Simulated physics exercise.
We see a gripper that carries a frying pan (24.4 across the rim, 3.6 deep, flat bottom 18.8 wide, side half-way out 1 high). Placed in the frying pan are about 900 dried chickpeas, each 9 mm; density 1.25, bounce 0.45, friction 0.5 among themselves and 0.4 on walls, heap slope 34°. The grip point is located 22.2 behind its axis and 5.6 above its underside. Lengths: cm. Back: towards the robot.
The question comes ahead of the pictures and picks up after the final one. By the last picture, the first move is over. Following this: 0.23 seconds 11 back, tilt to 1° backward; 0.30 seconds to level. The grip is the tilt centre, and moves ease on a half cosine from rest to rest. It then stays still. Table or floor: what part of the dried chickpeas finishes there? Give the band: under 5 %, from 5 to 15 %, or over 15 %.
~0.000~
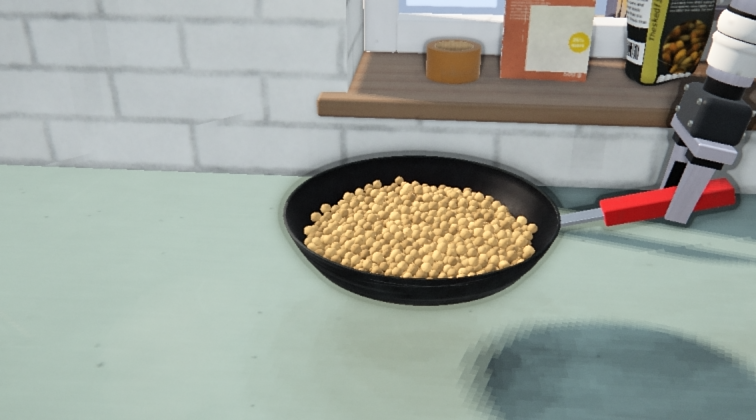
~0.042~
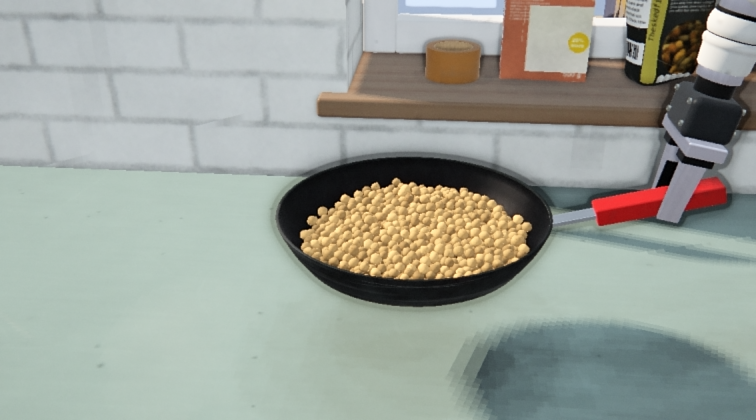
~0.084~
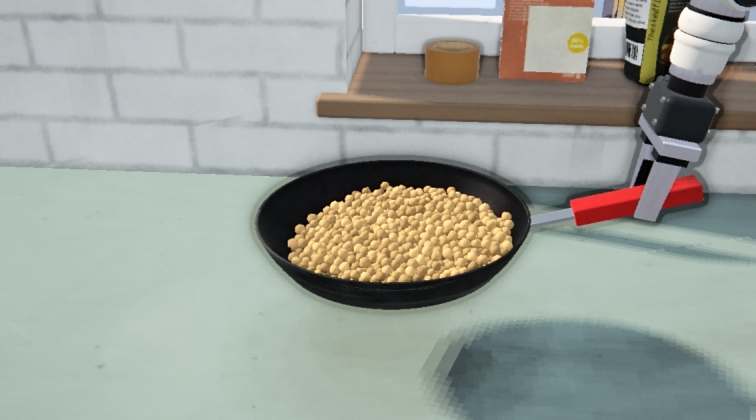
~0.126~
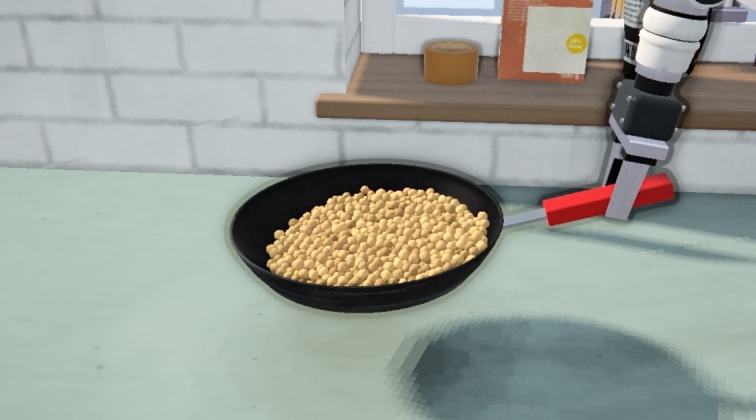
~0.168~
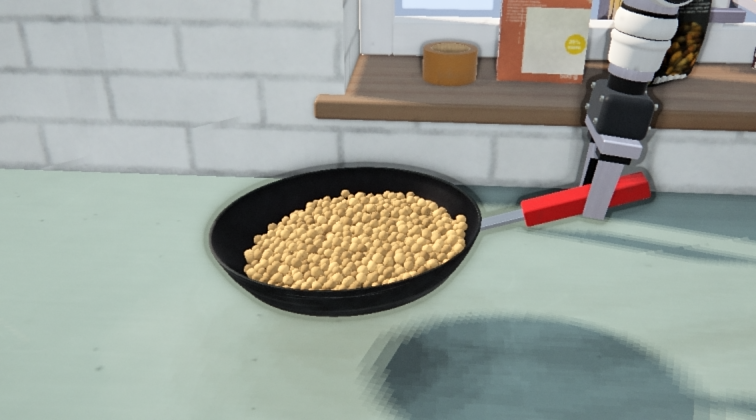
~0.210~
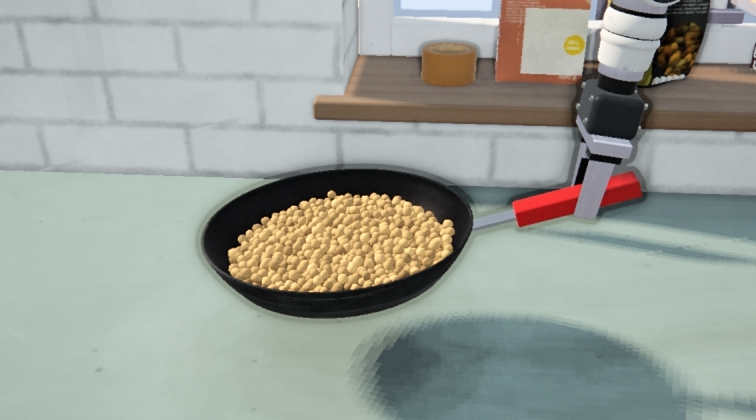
The share falls under 5 %.
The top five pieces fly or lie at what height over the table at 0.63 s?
I'd put it near 14 cm.
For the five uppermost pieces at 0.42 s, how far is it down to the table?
Roughly 16 cm above the table.
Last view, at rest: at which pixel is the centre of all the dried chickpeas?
At about (464, 235).
After 0.42 s, level, highest piece 16 above the table; 894 in the frying pan, 6 in flight or on a rim.
After 0.63 s, level, highest piece 14 above the table; 894 in the frying pan, 6 on the table or floor.
After 0.94 s, level, highest piece 14 above the table; 894 in the frying pan, 6 on the table or floor.
After 1.99 s, level, highest piece 14 above the table; 894 in the frying pan, 6 on the table or floor.
At rest, 894 in the frying pan, 6 on the table or floor. That is 1 % on the table or floor.
